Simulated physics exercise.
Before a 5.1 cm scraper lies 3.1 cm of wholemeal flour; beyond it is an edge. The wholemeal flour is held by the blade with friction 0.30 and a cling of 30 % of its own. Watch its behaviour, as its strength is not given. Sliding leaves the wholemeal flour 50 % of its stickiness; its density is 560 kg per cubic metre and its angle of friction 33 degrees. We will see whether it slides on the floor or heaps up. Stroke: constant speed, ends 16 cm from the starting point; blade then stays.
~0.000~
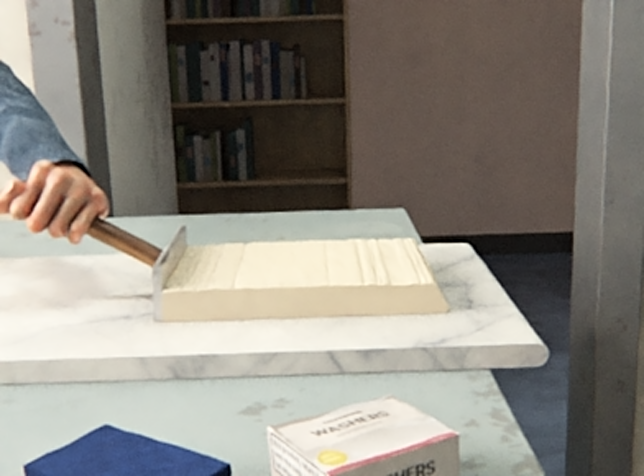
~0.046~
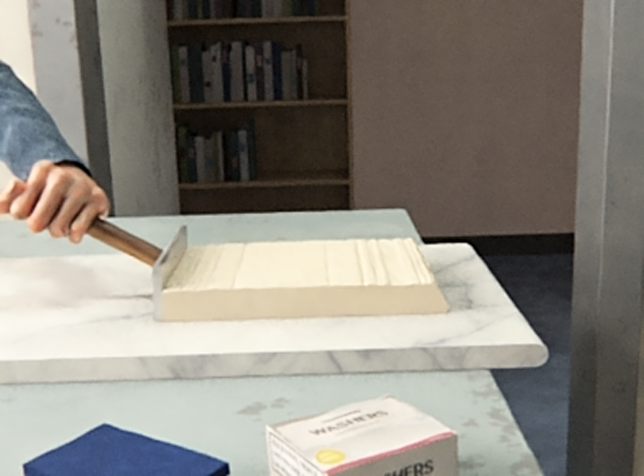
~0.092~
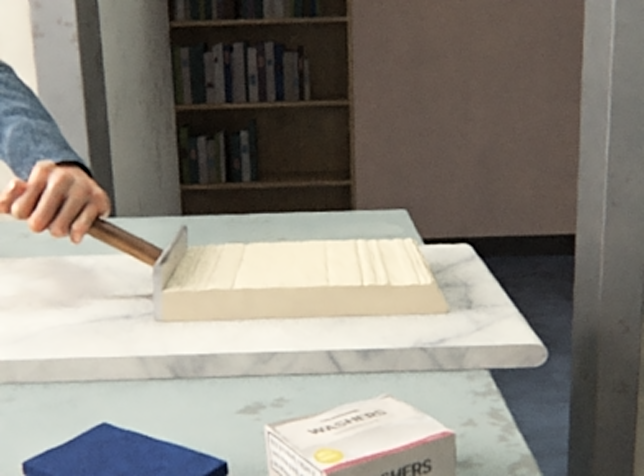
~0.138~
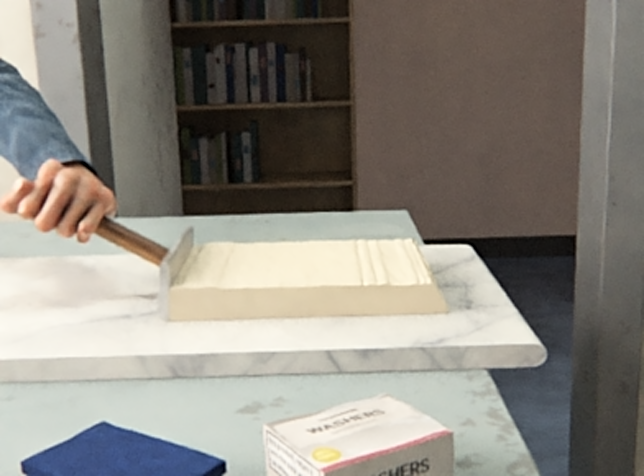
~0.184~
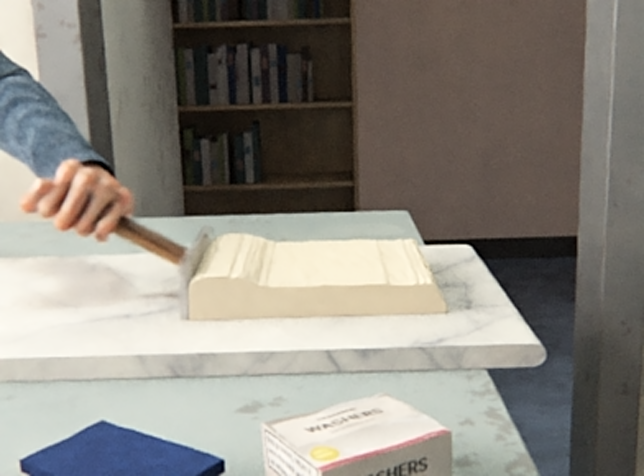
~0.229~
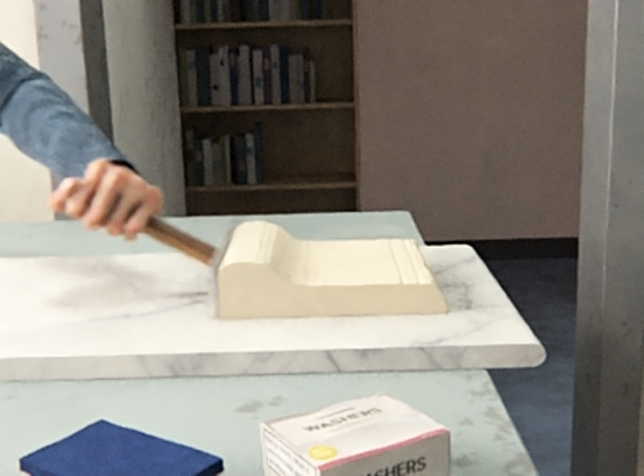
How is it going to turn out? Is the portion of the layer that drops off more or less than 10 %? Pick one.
I would pick less.
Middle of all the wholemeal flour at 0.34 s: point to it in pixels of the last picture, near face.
Near face, approx. (367, 289).
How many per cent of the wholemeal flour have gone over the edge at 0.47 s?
Reading: Around 0 %.
After 0.34 s, 0 % has gone over the edge.
After 0.47 s, 0 % has gone over the edge.
After 0.61 s, 0 % has gone over the edge.
After 0.74 s, 0 % has gone over the edge.
After 0.80 s, at the end, 0 % has gone over the edge.
